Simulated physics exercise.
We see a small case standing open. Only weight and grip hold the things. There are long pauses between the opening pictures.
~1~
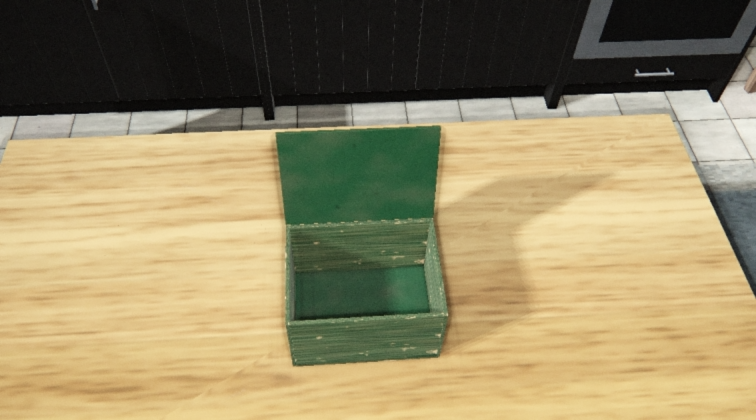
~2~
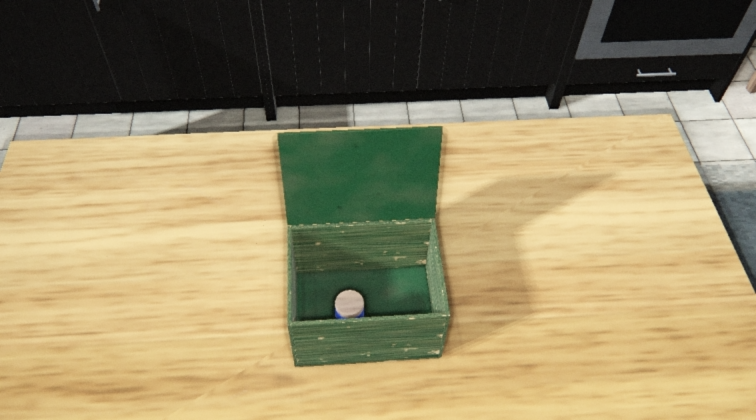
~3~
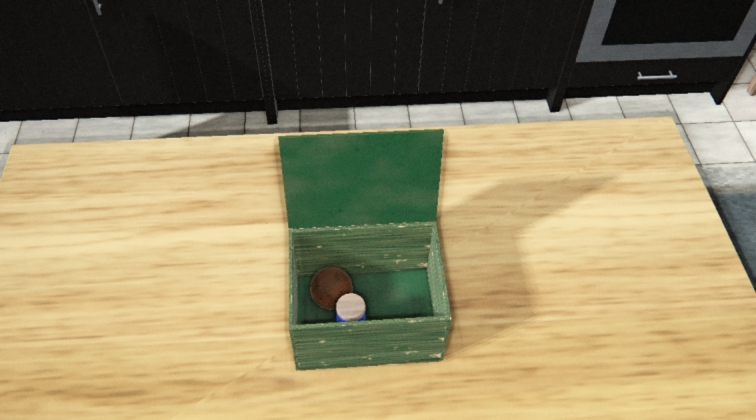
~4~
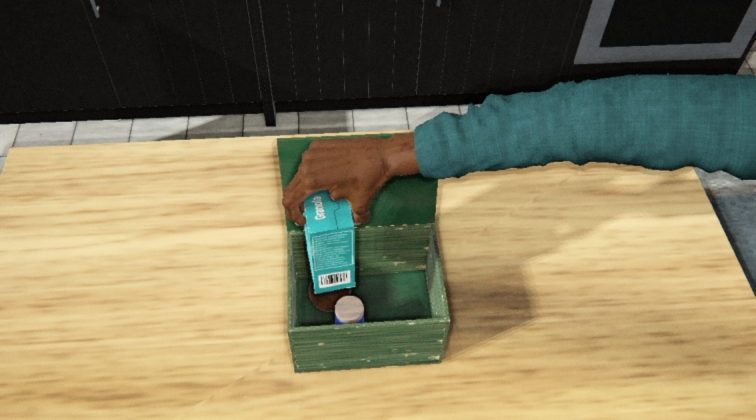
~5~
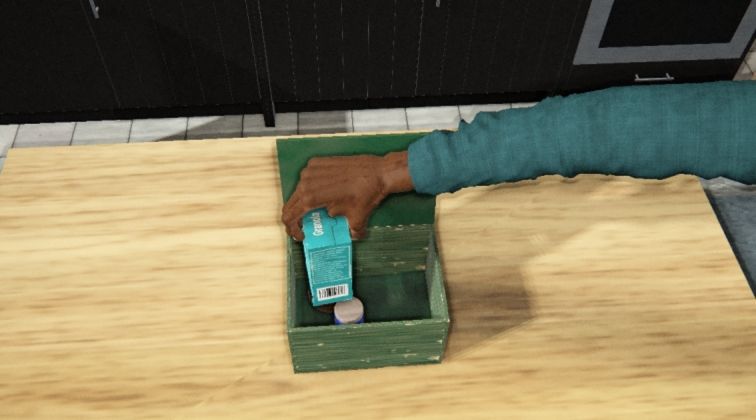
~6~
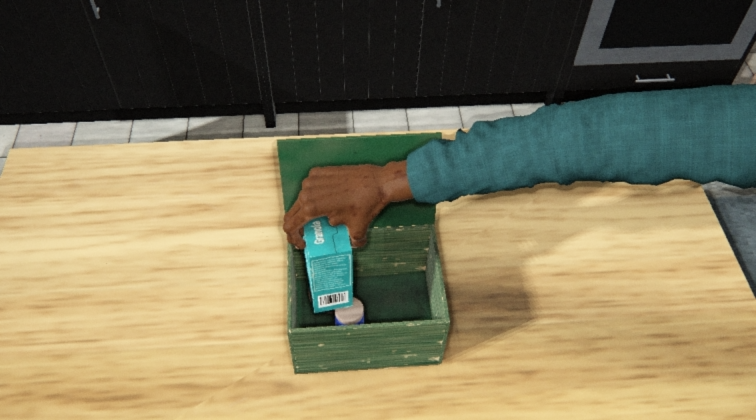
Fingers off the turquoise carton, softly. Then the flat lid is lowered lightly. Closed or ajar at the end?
As it turns out, it stays ajar.
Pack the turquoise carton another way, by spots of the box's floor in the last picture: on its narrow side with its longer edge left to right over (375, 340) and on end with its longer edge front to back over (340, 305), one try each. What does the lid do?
First, it is held up; second, it sits on the rim.
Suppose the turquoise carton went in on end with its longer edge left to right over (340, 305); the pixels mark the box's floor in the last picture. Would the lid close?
Then it closes.
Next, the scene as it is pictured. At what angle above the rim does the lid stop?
Some 30° above the rim.
Then, 0.40 s later than the last frame, turquoise carton tilted by 32° near (309, 254); brown ball moved a little.
Then, 1.00 s later than the last frame, lid starting down; turquoise carton tilted by 39° near (320, 294); blue shaker tilted by 16°; brown ball moved a little.
Then, 1.50 s later than the last frame, lid 66° above the rim; turquoise carton tilted by 40° near (322, 295); blue shaker tilted by 18°; brown ball moved a little.
Then, 1.90 s later than the last frame, lid 40° above the rim; turquoise carton tilted by 40° near (322, 295); blue shaker tilted by 18°; brown ball moved a little.
When it is over, lid 30° above the rim; lying over in the box, turquoise carton; left askew, blue shaker; brown ball as before. End places, in pixels of the last picture, turquoise carton near (322, 295).
